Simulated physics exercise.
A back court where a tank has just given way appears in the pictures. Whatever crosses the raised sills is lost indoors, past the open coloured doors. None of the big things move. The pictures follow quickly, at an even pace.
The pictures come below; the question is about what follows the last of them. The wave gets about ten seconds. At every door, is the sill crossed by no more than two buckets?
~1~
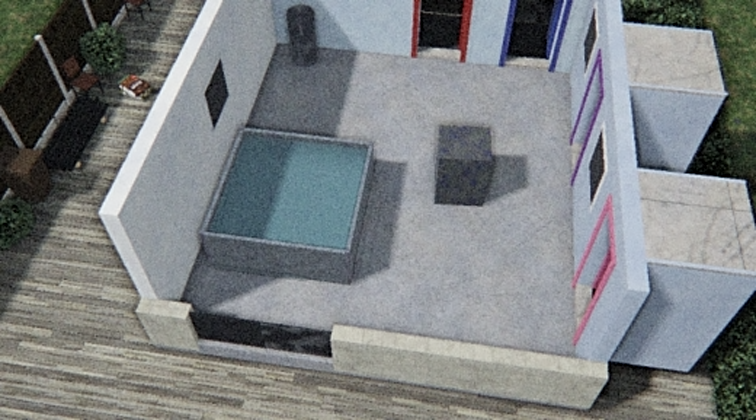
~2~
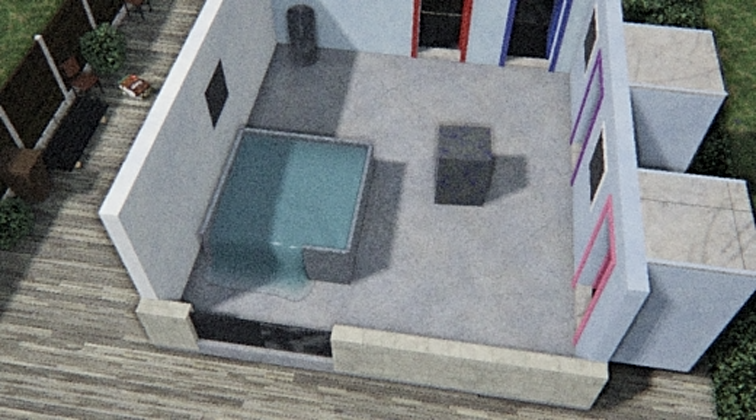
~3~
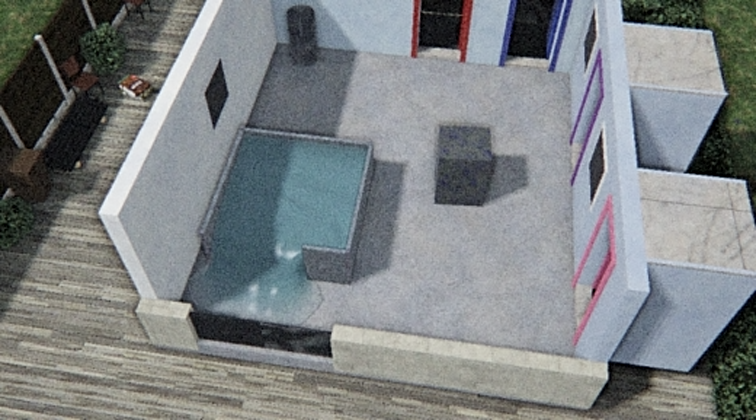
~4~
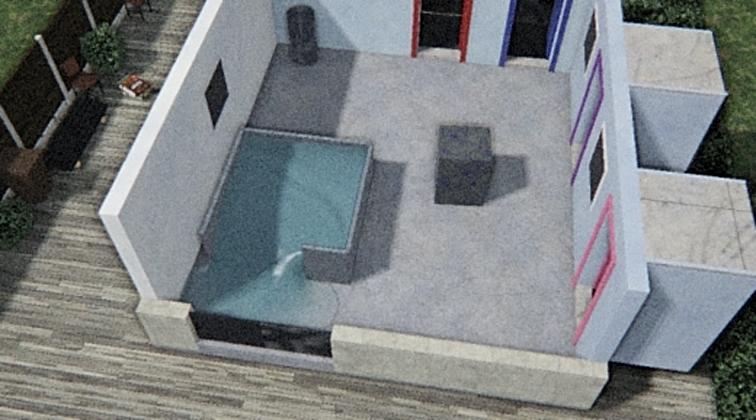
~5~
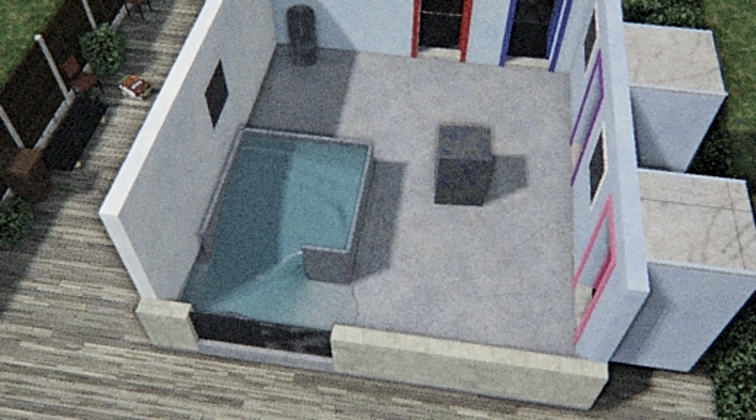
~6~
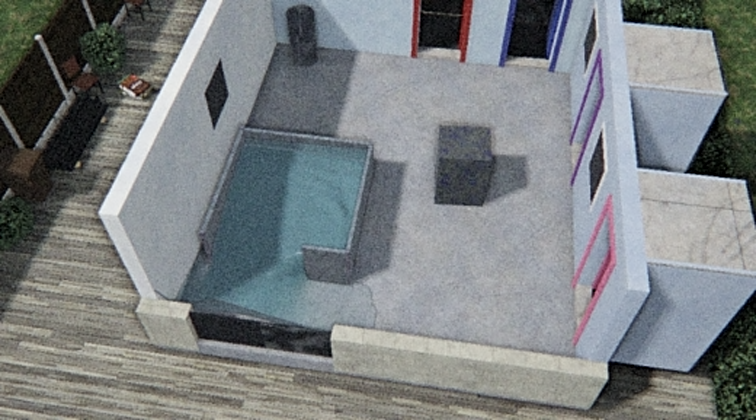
I expect the red door to see two buckets at most; I expect the blue door to see over two buckets; I expect the pink door to see over two buckets; I expect the purple door to see two buckets at most.
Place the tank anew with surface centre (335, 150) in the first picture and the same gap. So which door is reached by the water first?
Answer: The door marked pink.
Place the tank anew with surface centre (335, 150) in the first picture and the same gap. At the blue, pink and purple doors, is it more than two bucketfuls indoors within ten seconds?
Lab note - blue door breaks the limit, pink door breaks the limit, purple door remains within bounds.
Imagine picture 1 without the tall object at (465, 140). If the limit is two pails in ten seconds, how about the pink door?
Observation: Pink door is beyond the limit.
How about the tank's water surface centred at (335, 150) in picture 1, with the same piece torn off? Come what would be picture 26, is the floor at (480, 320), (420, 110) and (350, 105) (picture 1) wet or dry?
Points in turn: Inundated; not reached; not reached.
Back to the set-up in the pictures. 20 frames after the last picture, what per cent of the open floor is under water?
Estimate: Near 55 %.
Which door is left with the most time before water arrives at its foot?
It's the blue one.
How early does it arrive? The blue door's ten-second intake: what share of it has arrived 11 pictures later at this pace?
My figure is 0 in a hundred.
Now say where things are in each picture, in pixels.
The first picture shows the tank at (292, 189) is whole and still.
In the second picture, the front is at (208, 268), out from the gap at (258, 258).
In the third picture, the front is at (304, 315), out from the gap at (259, 261).
In the fourth picture, water pours out at (259, 262) and has run to a hidden place.
In the fifth picture, water pours out at (259, 262) and has run to a hidden place.
In the sixth picture, water pours out at (259, 262) and has run to a hidden place.
A moment on, water covers 15 % of the floor; the red door not reached, the blue door not reached, the pink door not reached, the purple door not reached.
Next, water covers 35 % of the floor; the red door not reached, the blue door not reached, the pink door wet at the sill, nothing in, the purple door not reached.
Then, water covers 55 % of the floor; the red door not reached, the blue door not reached, the pink door over two buckets in, the purple door wet at the sill, nothing in.
Later, water covers 85 % of the floor; the red door wet at the sill, nothing in, the blue door under two buckets in, the pink door far over two buckets in, the purple door wet at the sill, nothing in.
In the end, water covers 95 % of the floor; the red door under two buckets in, the blue door over two buckets in, the pink door far over two buckets in, the purple door wet at the sill, nothing in.
